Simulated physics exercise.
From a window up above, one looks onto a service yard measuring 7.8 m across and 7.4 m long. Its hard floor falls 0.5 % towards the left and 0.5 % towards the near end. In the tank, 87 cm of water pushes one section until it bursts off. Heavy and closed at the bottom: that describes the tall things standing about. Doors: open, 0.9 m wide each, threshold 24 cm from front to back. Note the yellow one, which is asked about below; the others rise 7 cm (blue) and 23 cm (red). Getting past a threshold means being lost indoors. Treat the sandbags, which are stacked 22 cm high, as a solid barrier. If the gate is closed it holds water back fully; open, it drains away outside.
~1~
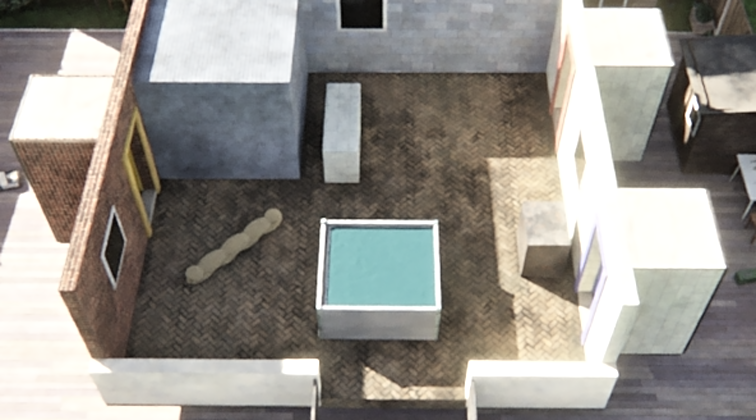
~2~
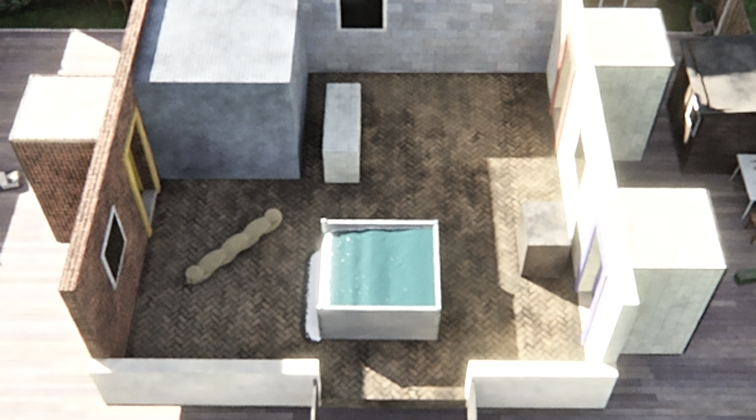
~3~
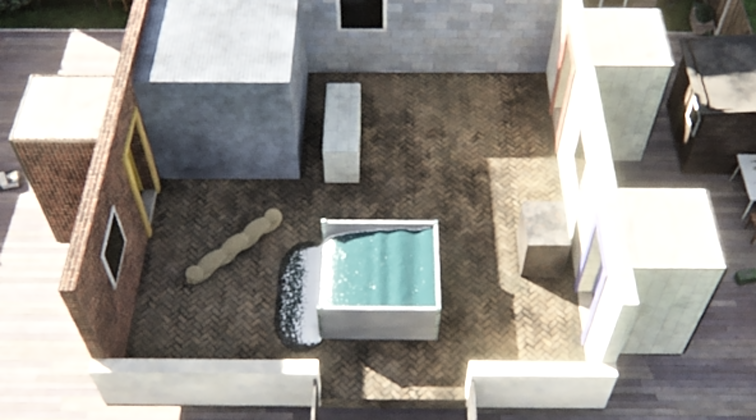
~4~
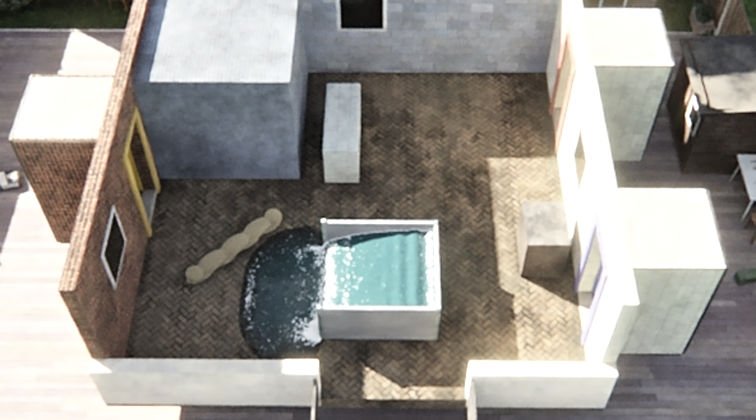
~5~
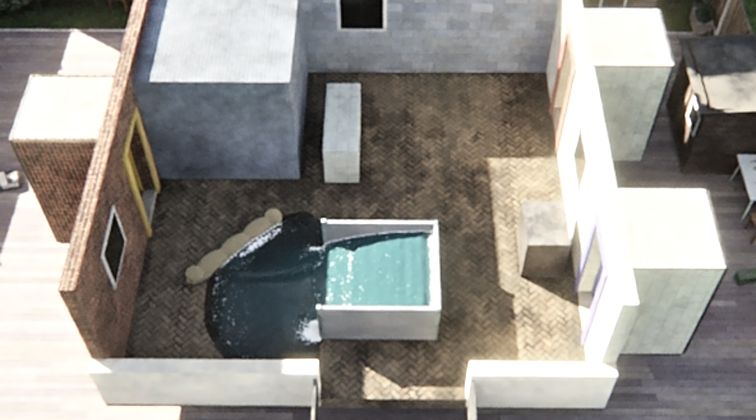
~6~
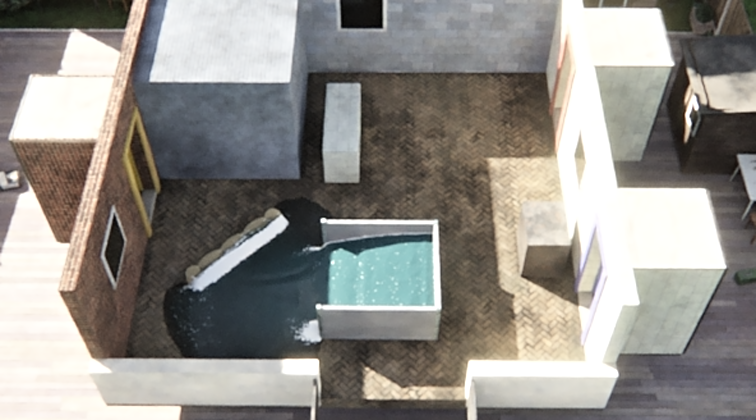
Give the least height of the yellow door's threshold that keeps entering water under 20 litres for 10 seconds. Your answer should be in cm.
Roughly 14 cm.
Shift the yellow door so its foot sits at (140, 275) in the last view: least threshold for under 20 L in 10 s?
About 22 cm.
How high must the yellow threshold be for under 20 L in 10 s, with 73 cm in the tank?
The step needs to be some 10.5 cm.
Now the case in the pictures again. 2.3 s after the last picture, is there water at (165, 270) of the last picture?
It is under water.
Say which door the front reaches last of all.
Red.
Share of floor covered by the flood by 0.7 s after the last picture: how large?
Roughly 25 percent of the floor.
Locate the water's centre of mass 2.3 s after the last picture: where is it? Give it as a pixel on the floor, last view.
(238, 297) or so.
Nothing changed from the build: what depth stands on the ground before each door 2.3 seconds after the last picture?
Blue door: 0 cm; red door: 0 cm; yellow door: 15 cm.
Then, 0.7 s after the last picture water covers 25 % of the floor, deepest (59 cm) near (122, 374); it has not reached the yellow door.
Then, 2.3 s after the last picture water covers 35 % of the floor, deepest (35 cm) near (122, 374); 15 cm at the yellow door, 0 litres in over its 14 cm threshold.
Then, 9.3 s after the last picture water covers 90 % of the floor, deepest (14 cm) near (250, 385); 9 cm at the yellow door, 19 litres in over its 14 cm threshold.
At the yellow door as built, the water peaked near 16 cm, 3.3 s after the last picture.
With a threshold of 10.5 cm, 45 litres would have come in within the 10 s; with 15 cm, 15 litres. So under 20 litres takes about 14 cm.
